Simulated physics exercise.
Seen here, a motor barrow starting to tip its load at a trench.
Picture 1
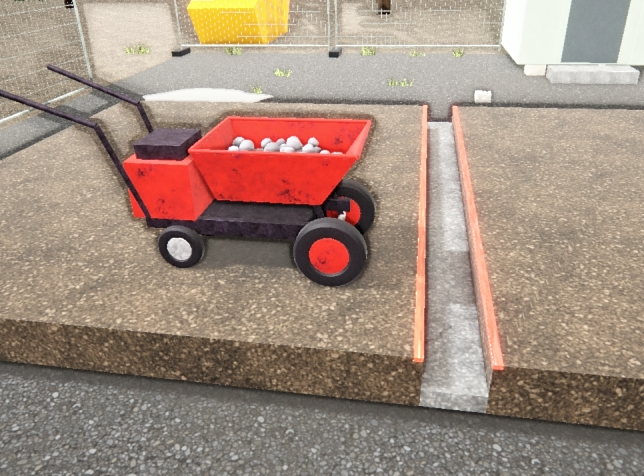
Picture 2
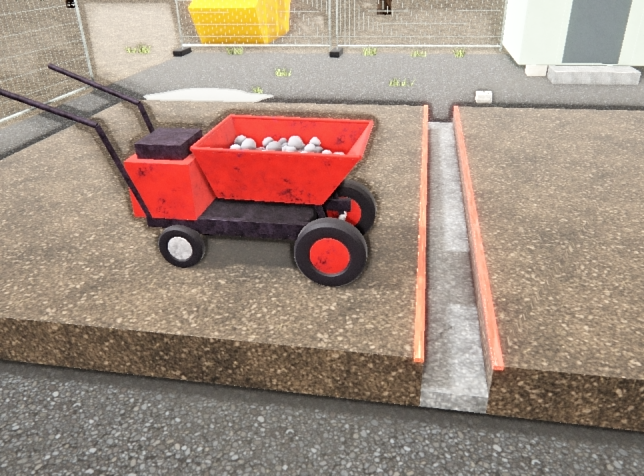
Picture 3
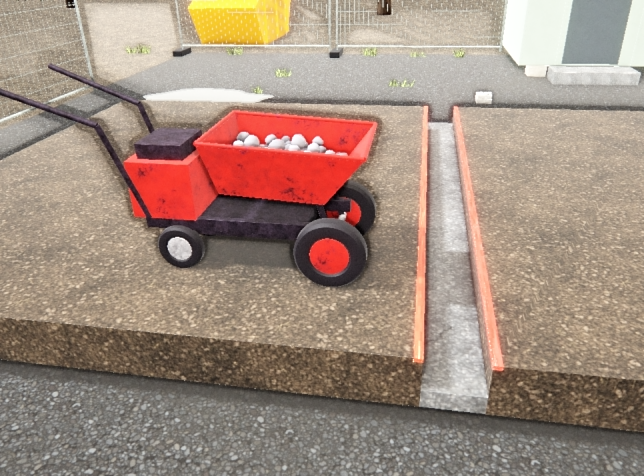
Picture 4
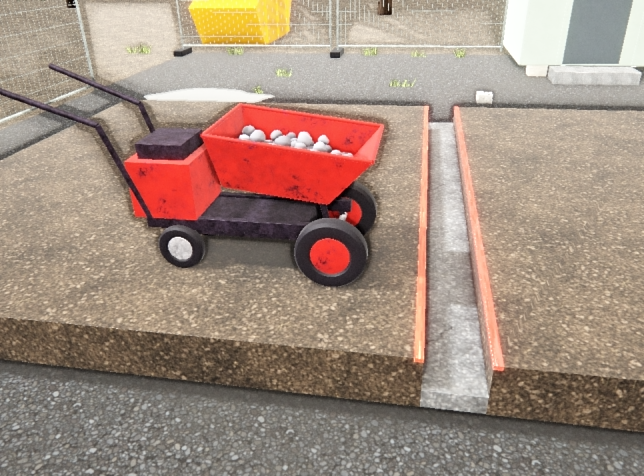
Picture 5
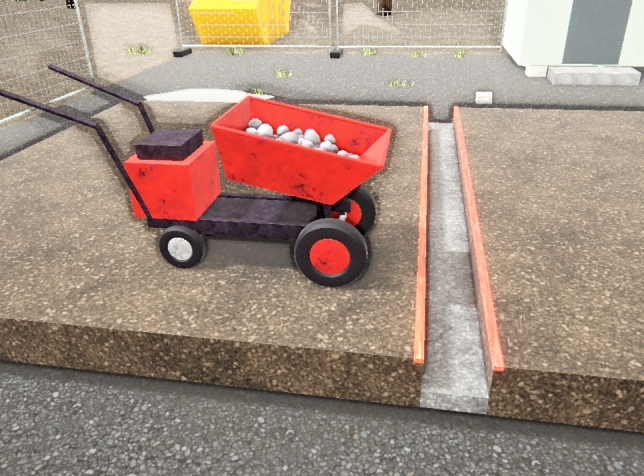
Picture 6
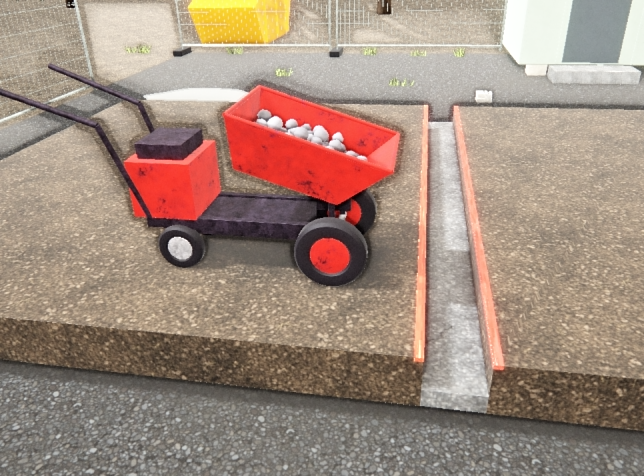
The red skip of a motor barrow, loaded with round grey cobbles, sits level at first, then tilts gradually forward to the right, its rear rising while the wheels stay still beside a narrow trench edged in orange.
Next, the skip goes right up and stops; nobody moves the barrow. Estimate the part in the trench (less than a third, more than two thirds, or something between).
The trench takes more than two thirds.
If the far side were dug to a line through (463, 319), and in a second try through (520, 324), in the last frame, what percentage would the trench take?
In turn 40 and 100 in a hundred.
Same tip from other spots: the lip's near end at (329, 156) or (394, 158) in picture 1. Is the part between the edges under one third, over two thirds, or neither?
First over two thirds, then less than a third.
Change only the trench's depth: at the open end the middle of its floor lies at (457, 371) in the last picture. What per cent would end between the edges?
About 60 per cent.
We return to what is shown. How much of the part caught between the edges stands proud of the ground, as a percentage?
Near 5 %.
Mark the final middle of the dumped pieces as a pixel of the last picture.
Near (458, 280).
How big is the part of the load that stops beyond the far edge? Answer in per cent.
Close to 15 per cent.
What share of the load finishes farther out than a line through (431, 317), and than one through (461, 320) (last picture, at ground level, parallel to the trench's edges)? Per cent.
About 100 and 50 per cent.
Just after the last frame, skip tipped steeply; every one in the skip.
A moment on, skip tipped right over; roughly two thirds in the skip; roughly a third in or heaped over the trench; just a few beyond it; just a few falling.
Further on, skip tipped right over; the larger part in or heaped over the trench; about a tenth beyond it.
When it is over, skip tipped right over; the larger part in or heaped over the trench; about a tenth beyond it.
